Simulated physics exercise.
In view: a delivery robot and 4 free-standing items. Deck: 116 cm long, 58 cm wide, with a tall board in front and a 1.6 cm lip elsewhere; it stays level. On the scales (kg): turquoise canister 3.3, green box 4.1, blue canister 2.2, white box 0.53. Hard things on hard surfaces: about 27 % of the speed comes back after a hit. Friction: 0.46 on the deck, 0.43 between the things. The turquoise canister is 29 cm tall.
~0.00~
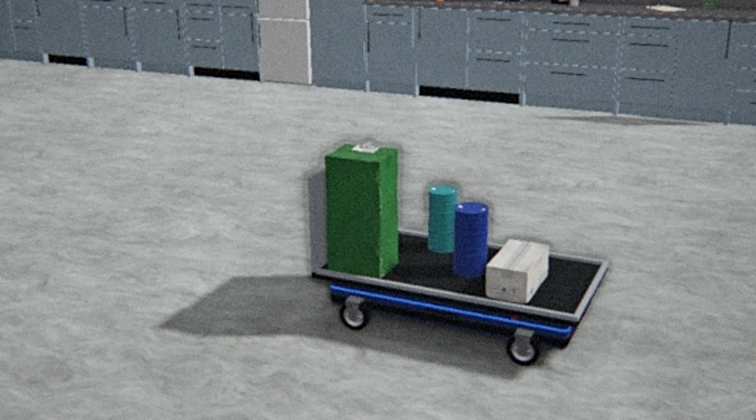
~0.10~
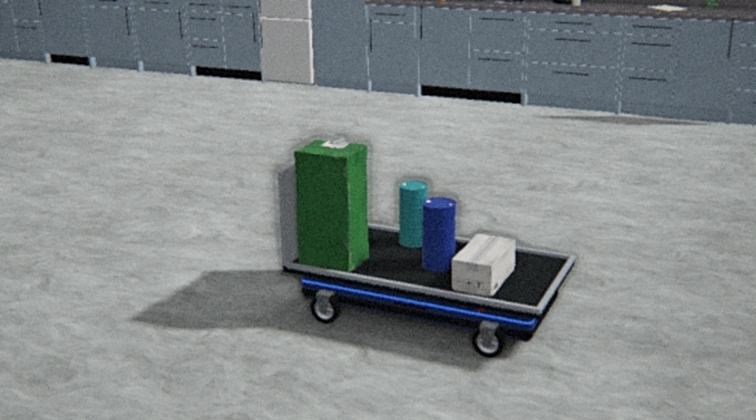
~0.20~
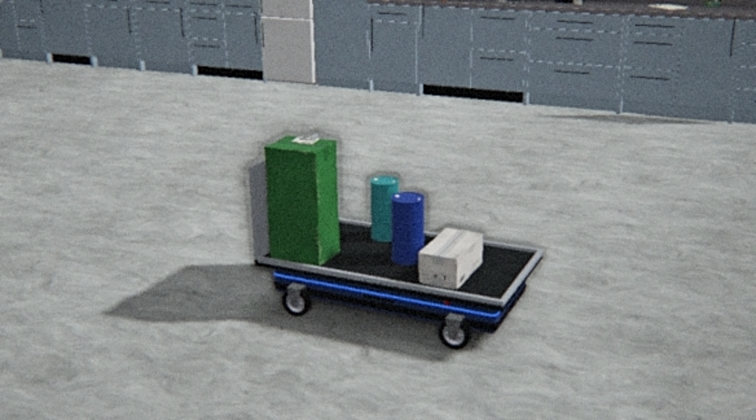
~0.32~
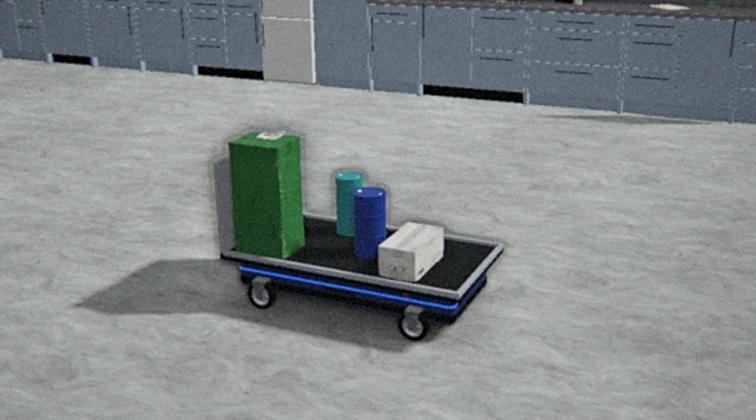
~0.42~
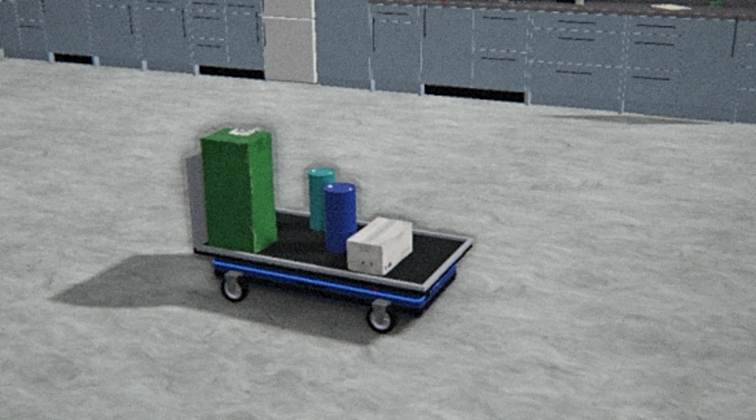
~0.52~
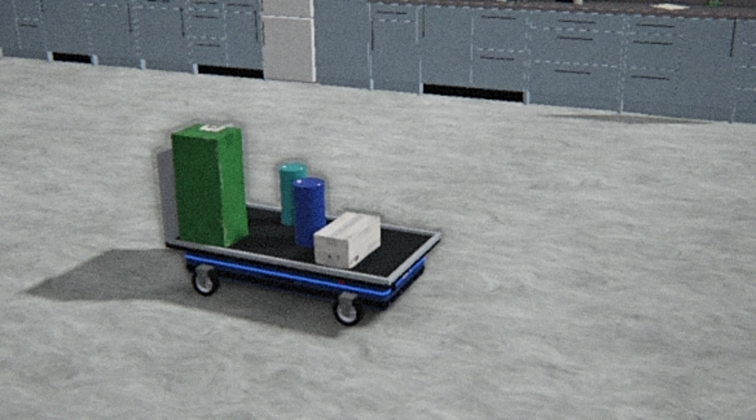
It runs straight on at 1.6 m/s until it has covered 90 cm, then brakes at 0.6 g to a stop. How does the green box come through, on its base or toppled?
The green box keeps standing.
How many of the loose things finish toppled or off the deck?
In all, 0.
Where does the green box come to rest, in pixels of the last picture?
Around (155, 178).
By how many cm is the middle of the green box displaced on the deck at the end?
About 4 cm.
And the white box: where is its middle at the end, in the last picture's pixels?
Around (283, 229).
Around 0.72 s, 108 cm covered; green box shifted 2 cm near (166, 179); turquoise canister shifted 2 cm; blue canister shifted 2 cm.
Around 0.82 s, 112 cm covered; green box shifted 4 cm near (155, 178); turquoise canister shifted 4 cm; blue canister shifted 4 cm.
Finally (1.3 s), all 4 still in place (within 10 cm). In the last view, green box near (155, 178).
